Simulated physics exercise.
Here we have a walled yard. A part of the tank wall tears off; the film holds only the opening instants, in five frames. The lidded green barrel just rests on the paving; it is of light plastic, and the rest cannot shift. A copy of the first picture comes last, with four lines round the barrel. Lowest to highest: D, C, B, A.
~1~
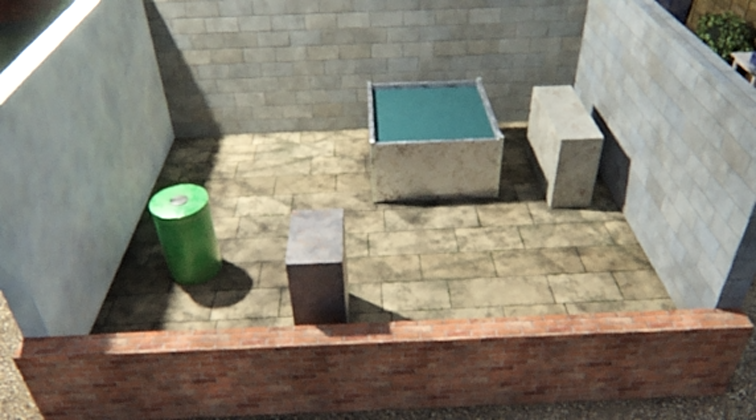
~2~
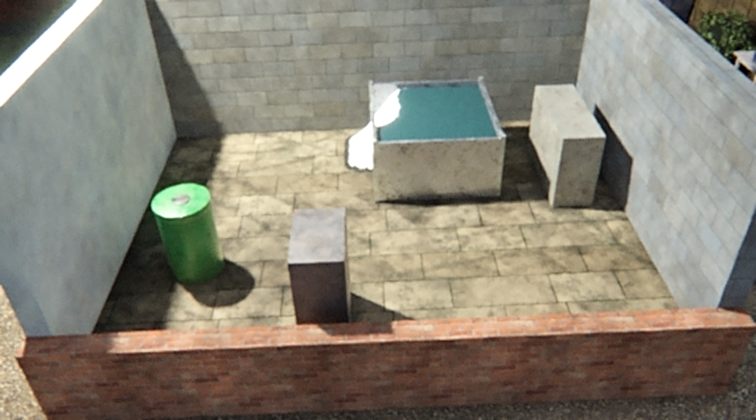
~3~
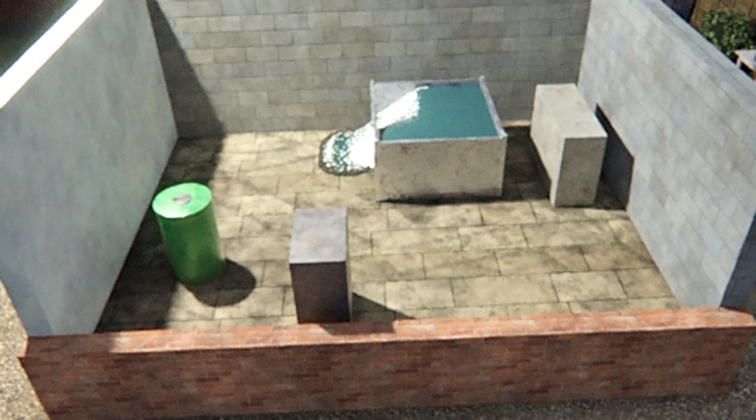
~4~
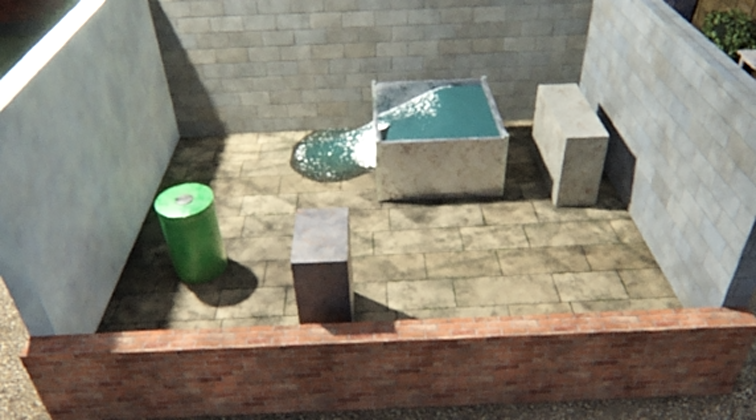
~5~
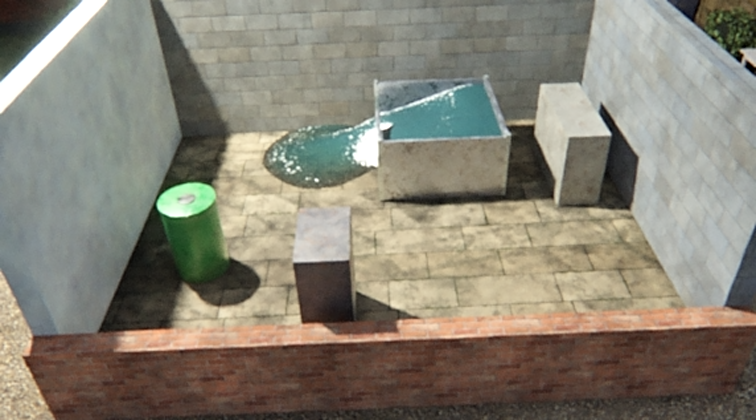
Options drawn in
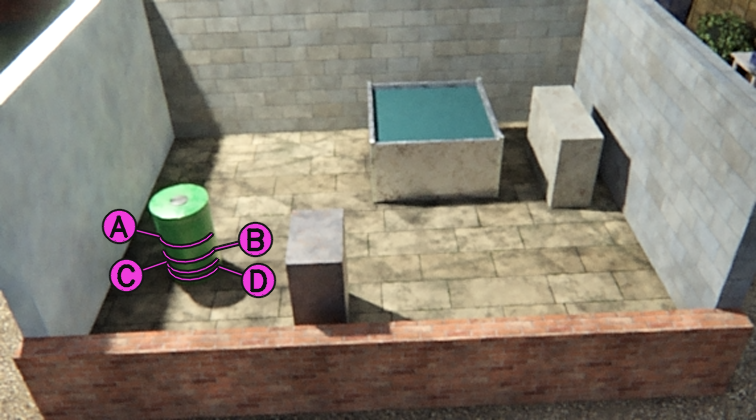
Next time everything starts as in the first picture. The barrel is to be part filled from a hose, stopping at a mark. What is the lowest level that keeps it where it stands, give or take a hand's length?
Go for B.
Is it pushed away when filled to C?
Yes, it does.
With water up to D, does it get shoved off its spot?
Yes, it does.
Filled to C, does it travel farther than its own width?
No, less.
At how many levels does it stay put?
Two of the four.
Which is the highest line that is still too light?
It is C.
On the marked copy, A at (181, 246); B at (185, 261); C at (188, 272); D at (190, 279); from the bottom up D, C, B, A.
With A, it does not move.
With B, it does not move.
With C, it is pushed about half its own width away.
With D, it is pushed about 3 times its own width away.
